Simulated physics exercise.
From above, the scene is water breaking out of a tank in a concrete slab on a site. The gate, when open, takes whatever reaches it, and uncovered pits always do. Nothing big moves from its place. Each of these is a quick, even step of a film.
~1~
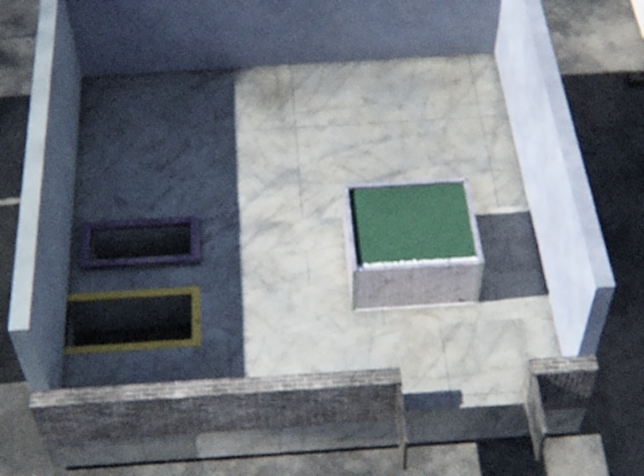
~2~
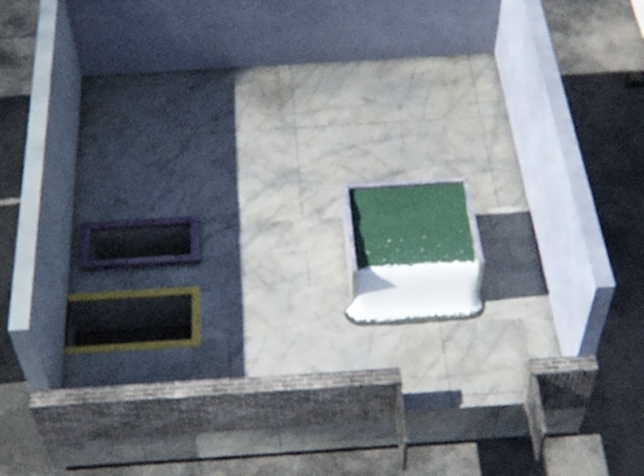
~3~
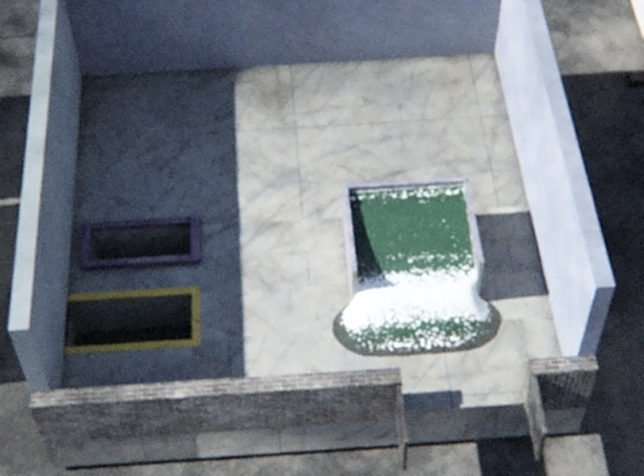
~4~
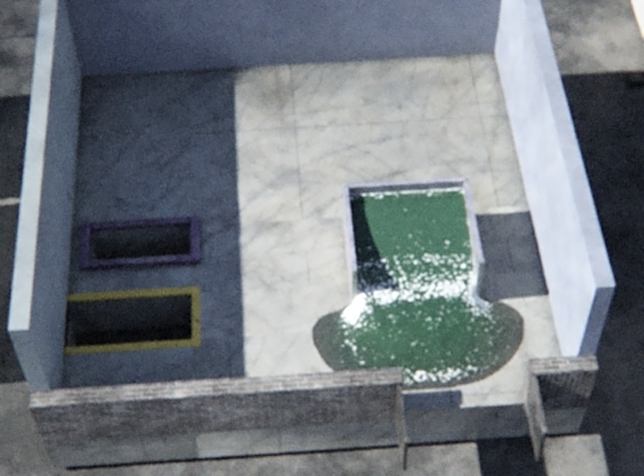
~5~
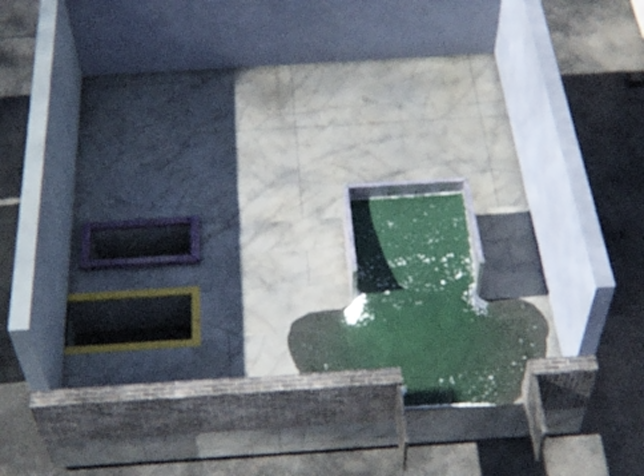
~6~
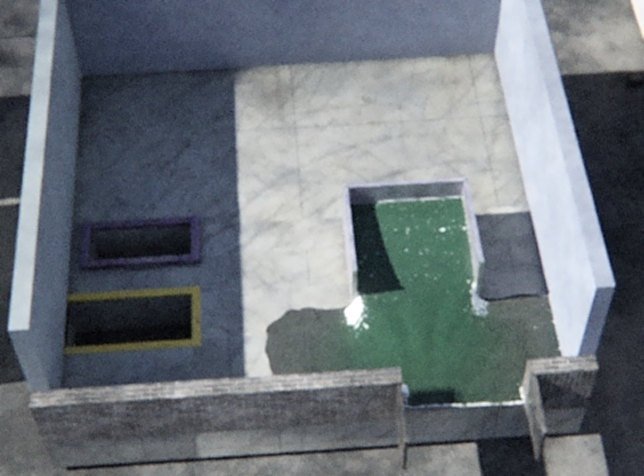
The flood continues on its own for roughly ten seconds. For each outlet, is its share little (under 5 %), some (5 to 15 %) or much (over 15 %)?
Shares: The gate gets much; the purple pit gets little; the yellow pit gets much.
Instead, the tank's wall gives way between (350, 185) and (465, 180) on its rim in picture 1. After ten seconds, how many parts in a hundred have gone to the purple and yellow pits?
Estimates in per cent: Purple 4, yellow 8.
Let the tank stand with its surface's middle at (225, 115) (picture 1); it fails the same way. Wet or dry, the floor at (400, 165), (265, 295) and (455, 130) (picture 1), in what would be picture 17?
Well, first one stays dry, second one got wet, third one stays dry.
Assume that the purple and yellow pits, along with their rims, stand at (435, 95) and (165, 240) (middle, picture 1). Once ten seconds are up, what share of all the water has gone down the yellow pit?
Share, yellow pit, approx.: 12 in a hundred.
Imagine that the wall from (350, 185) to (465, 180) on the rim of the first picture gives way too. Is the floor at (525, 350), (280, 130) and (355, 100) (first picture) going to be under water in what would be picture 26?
So the first one is left untouched, the next drenched, and the last drenched.
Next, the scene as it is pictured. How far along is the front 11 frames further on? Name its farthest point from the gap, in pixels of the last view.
The wet edge reaches furthest near (61, 418).
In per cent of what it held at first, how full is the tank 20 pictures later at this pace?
Around 10 percent.
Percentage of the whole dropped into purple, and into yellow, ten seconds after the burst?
Approximate shares: 0 per cent and 20 per cent.
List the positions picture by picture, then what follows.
In the first frame, still water in the water tank at (412, 226).
In the second frame, the front is at (348, 312), out from the gap at (415, 292).
In the third frame, the front is at (342, 336), out from the gap at (415, 293).
In the fourth frame, the front is at (514, 343), out from the gap at (415, 294).
In the fifth frame, water pours out at (415, 295) and has run to a hidden place.
In the sixth frame, the front is at a hidden place, out from the gap at (415, 296).
A moment on, water covers 15 % of the floor; the gate 22 %, the purple pit 0 %, the yellow pit 0 %.
Next, water covers 25 % of the floor; the gate 38 %, the purple pit 0 %, the yellow pit 1 %.
Then, water covers 30 % of the floor; the gate 49 %, the purple pit 0 %, the yellow pit 8 %.
Later, water covers 35 % of the floor; the gate 56 %, the purple pit 0 %, the yellow pit 16 %.
In the end, water covers 35 % of the floor; the gate 60 %, the purple pit 0 %, the yellow pit 20 %.
